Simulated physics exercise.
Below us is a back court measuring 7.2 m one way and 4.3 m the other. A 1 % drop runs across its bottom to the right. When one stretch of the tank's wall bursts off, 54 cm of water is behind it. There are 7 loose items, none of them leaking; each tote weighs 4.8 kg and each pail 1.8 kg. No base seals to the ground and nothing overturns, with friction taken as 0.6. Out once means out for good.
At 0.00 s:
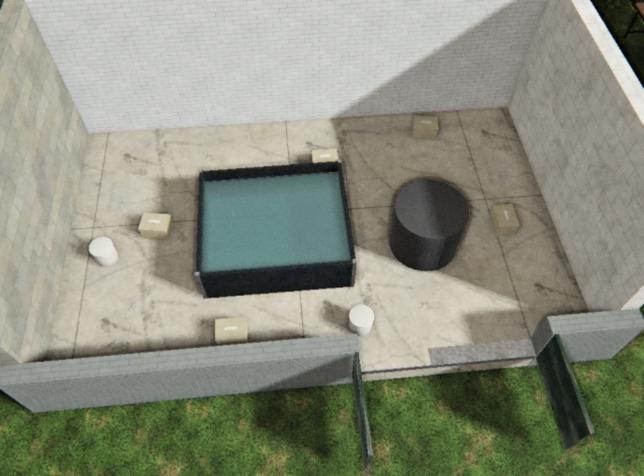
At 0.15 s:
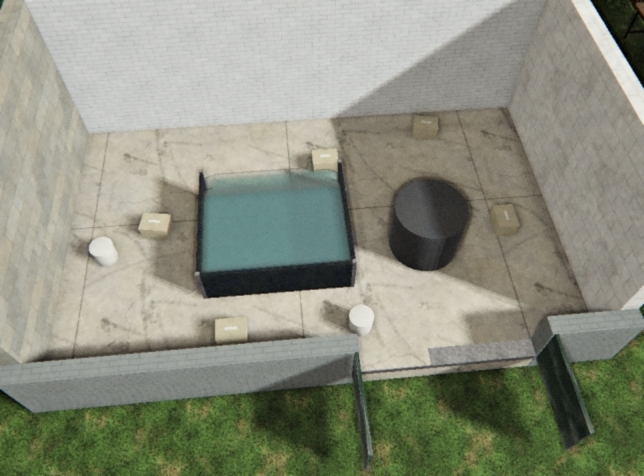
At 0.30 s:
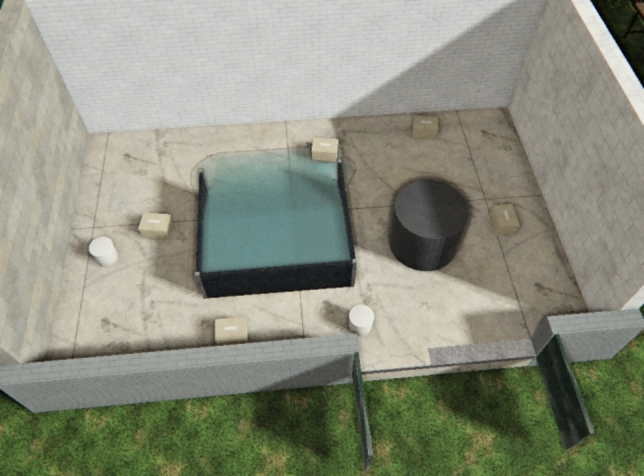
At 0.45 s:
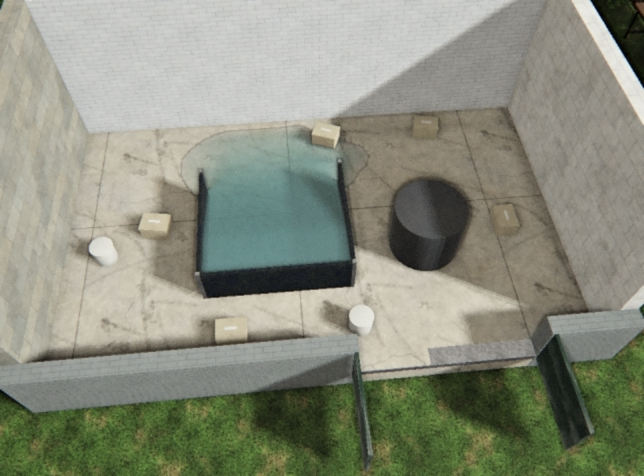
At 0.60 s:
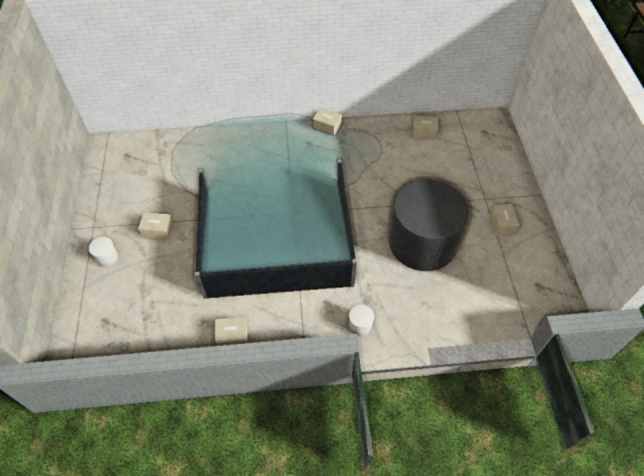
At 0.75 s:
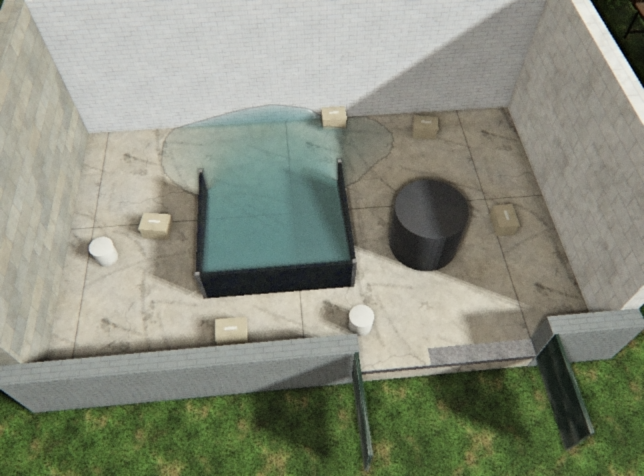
Water spreading from the open back side of a dark-walled tank across a pale walled court, pushing one small box toward the rear wall.
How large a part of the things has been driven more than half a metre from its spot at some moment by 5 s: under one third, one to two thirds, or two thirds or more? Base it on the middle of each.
It ends in the middle band.
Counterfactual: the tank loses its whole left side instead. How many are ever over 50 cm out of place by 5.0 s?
In that case the number is 6.
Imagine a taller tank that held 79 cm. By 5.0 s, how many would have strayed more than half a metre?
The answer would then be 6.
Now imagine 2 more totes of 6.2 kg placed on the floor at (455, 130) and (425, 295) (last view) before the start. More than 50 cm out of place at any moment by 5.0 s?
One by one I'd say farther than that and not that far.
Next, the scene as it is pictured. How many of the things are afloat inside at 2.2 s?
Answer: 1.
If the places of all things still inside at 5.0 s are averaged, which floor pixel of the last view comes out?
Roughly at (360, 299).
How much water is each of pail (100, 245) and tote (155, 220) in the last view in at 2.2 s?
Depth approx. 0 cm / 0 cm.
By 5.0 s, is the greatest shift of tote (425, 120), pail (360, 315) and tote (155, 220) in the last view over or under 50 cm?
In order: Farther, not as far and not as far.
After 1.1 s 1 of 7 are over 50 cm from their spots; 1 afloat.
After 2.2 s 2 of 7 are over 50 cm from their spots; 1 afloat.
After 3.5 s 3 of 7 are over 50 cm from their spots; 2 afloat.
After 5.0 s 4 of 7 are over 50 cm from their spots, and 4 have been at some point; 4 afloat.
